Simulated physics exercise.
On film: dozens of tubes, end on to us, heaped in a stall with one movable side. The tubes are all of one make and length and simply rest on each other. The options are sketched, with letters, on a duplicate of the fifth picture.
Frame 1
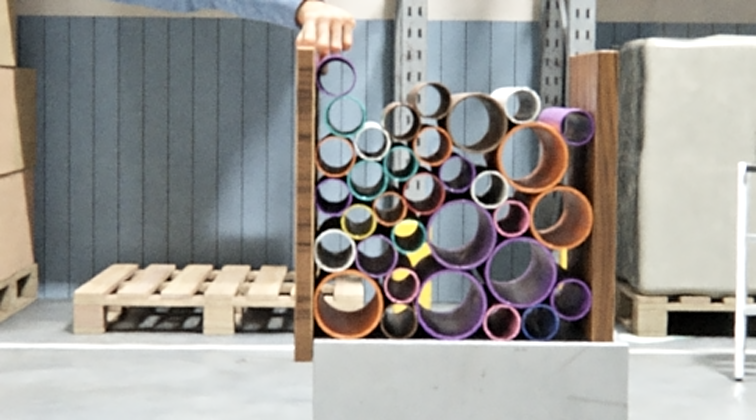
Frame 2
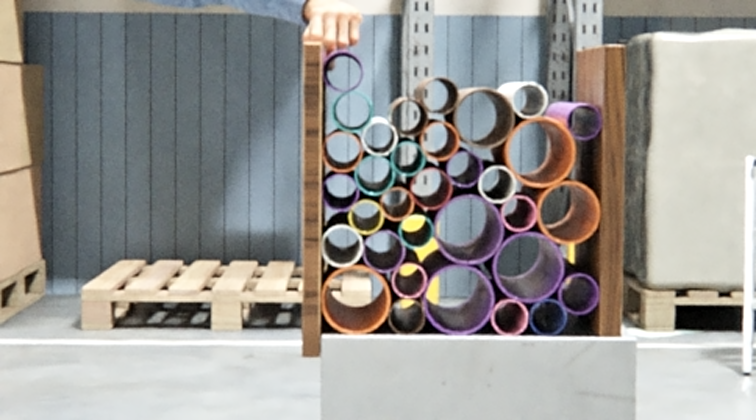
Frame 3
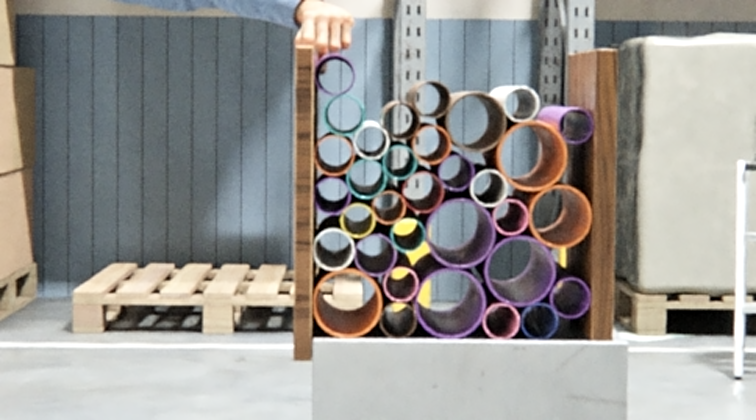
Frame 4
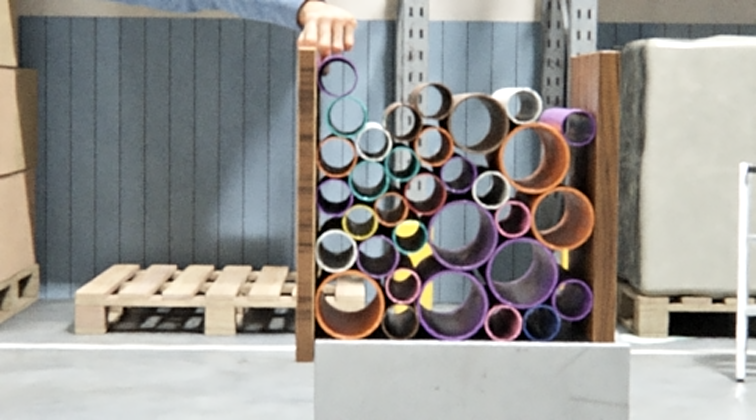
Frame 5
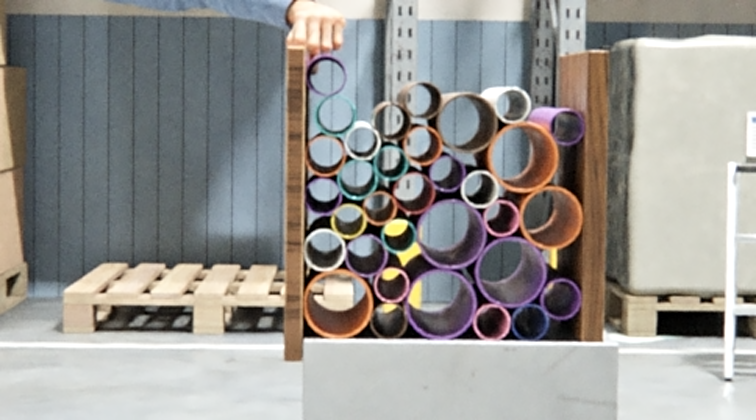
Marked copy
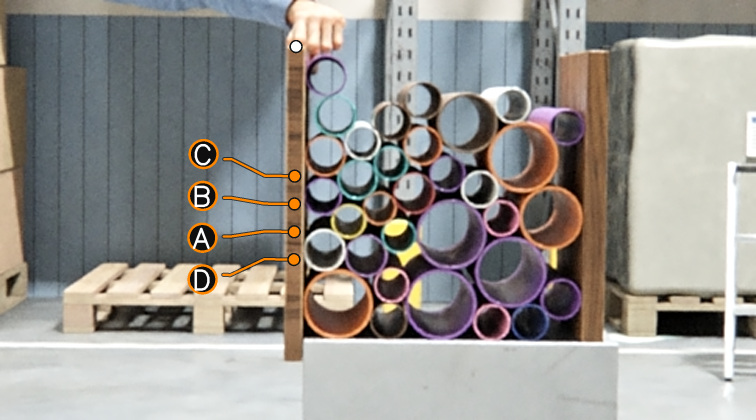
To begin with, a hand rests on top of the wooden board at the left of a stall heaped with colourful tubes, pallets standing behind. The whole view jogs slightly right, then back, and finally a little left, while the hand, board and tubes show no clear movement of their own.
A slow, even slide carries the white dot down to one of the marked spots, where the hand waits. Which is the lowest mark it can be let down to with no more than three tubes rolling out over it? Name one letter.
It can be let down to C.
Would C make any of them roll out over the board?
At C: Yes.
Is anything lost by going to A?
At A: Yes.
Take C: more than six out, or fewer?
It loses fewer than six.
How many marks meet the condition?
The number is one.
On the marked copy, A at (294, 232); B at (295, 204); C at (295, 176); D at (294, 259); the white dot at (296, 47).
With C. Early on, top of the board (305, 108).
Further on, top of the board (304, 174).
At the end, top of the board (304, 176), one out over the board.
As for the rest, A more than three out over the board; B more than three out over the board; D more than three out over the board.
